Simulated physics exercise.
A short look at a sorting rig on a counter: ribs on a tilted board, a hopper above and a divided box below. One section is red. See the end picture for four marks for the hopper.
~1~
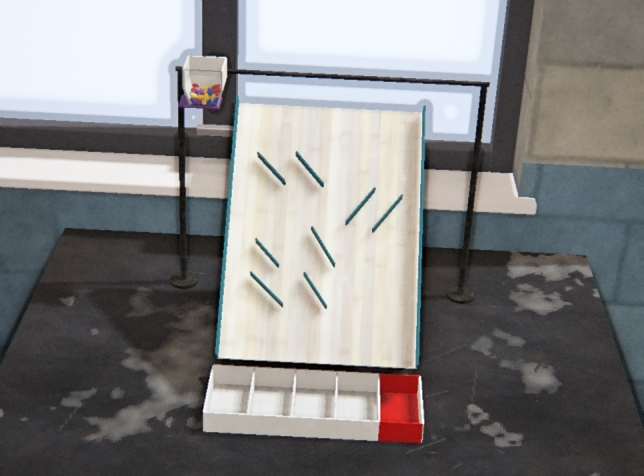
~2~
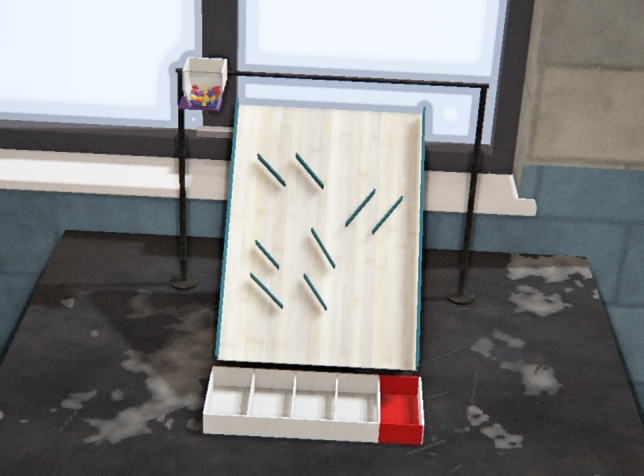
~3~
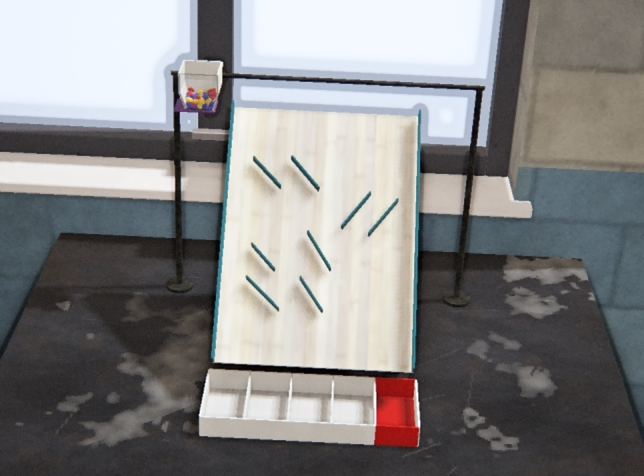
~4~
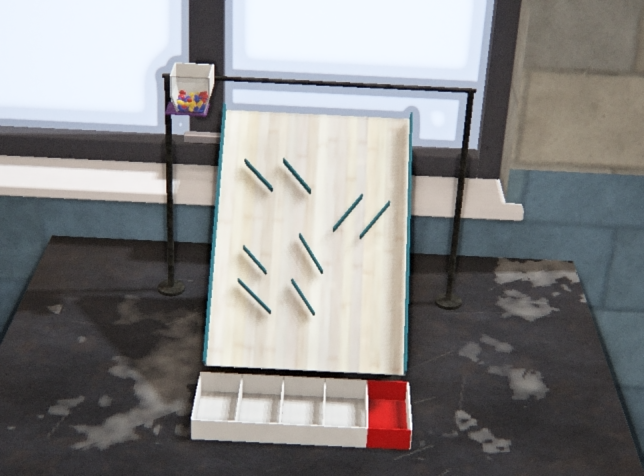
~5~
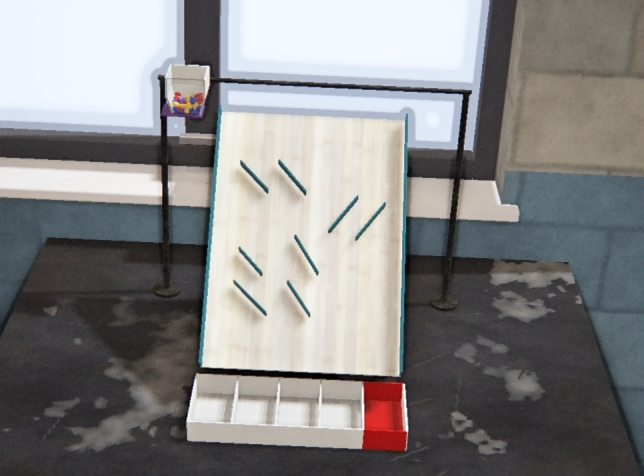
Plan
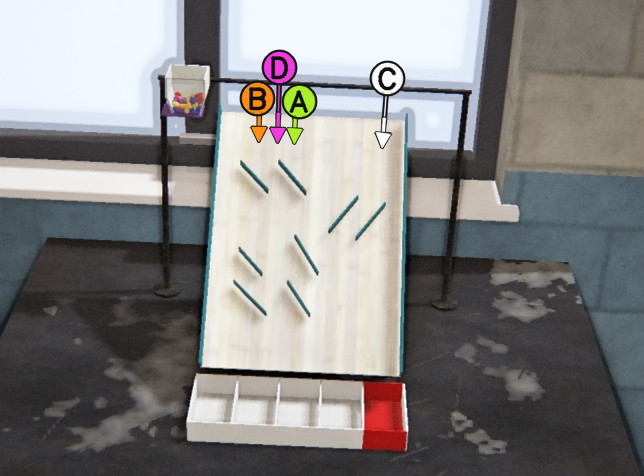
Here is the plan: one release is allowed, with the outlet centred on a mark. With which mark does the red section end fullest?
The answer is mark C.
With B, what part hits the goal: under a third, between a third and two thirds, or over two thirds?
Under a third.
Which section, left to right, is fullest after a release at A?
It is the fourth one.
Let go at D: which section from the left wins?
The fourth from the left.
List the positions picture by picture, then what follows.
The first frame shows hopper at (206, 95), jelly beans, door shut.
The second frame shows ribs (258, 153) to (285, 182), (296, 153) to (323, 185), (346, 223) to (375, 189).
The third frame shows ribs (369, 233) to (398, 198), (251, 242) to (274, 268), (308, 230) to (331, 268).
The fourth frame shows ribs (238, 278) to (270, 311), (292, 279) to (314, 313).
The fifth frame shows red section at (385, 439), number 5 of 5 from the left.
On the marked copy, mark A meets the board at (294, 138); mark B meets the board at (258, 136); mark C meets the board at (382, 142); mark D meets the board at (277, 137).
For mark A, a small part in the red section, nearly all in other sections.
For mark B, a stray few in the red section, nearly all in other sections, a stray few held on the board.
For mark C, about a third in the red section, about two thirds in other sections.
For mark D, a small part in the red section, nearly all in other sections.
